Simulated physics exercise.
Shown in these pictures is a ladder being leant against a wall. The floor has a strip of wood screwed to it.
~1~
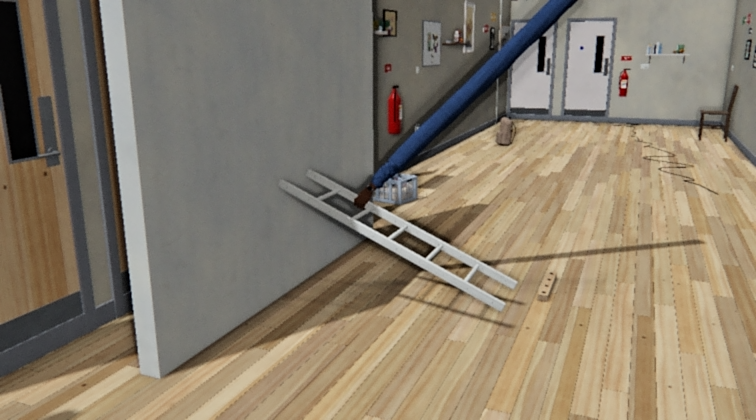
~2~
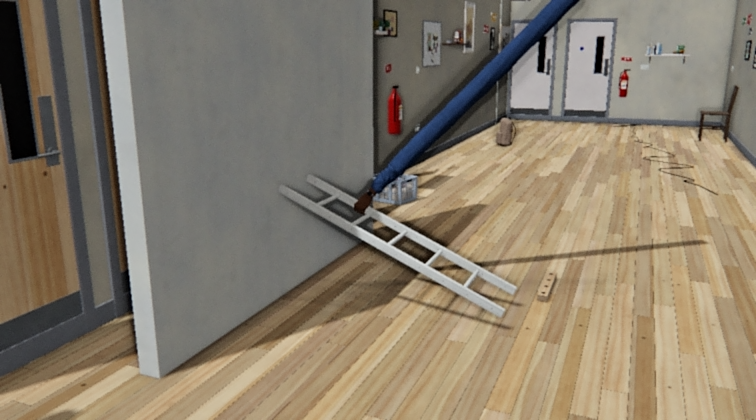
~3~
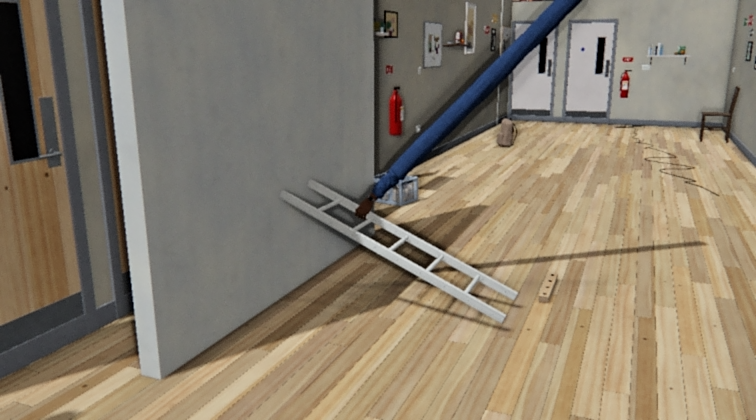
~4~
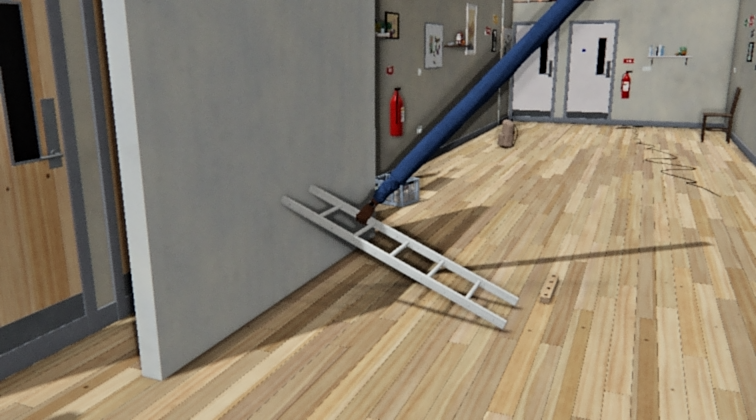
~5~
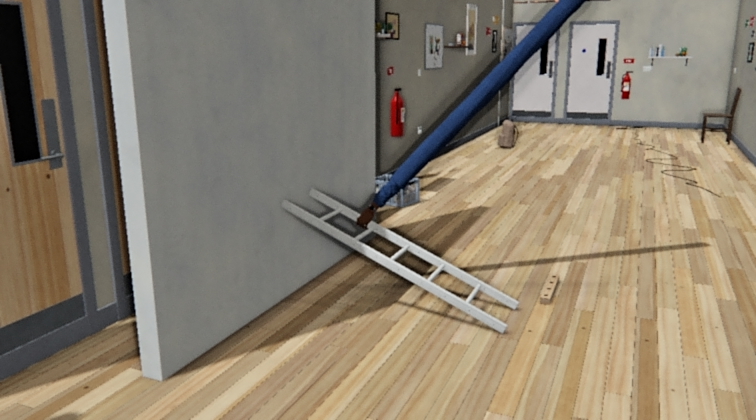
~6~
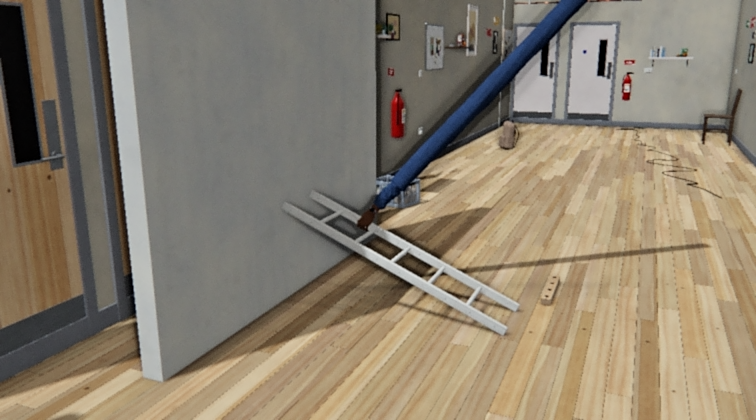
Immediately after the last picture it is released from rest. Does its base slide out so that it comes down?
Slithers away.
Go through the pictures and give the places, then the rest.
The first frame shows still on the way; white ladder (397, 234); batten (548, 286).
The second frame shows still on the way; white ladder (396, 239); batten (547, 286).
The third frame shows still on the way; white ladder (398, 245); batten (549, 287).
The fourth frame shows still on the way; white ladder (399, 250); batten (550, 288).
The fifth frame shows still on the way; white ladder (399, 254); batten (550, 289).
The sixth frame shows in place, still held; white ladder (399, 256); batten (551, 290).
Then, 0.22 s past the last view, white ladder leaning 7° off how it started near (404, 270).
Then, 0.30 s past the last view, white ladder leaning 15° off how it started near (407, 286).
Then, 0.38 s past the last view, white ladder leaning 23° off how it started near (410, 303).
Finally, the white ladder slides out and falls, near (410, 303).
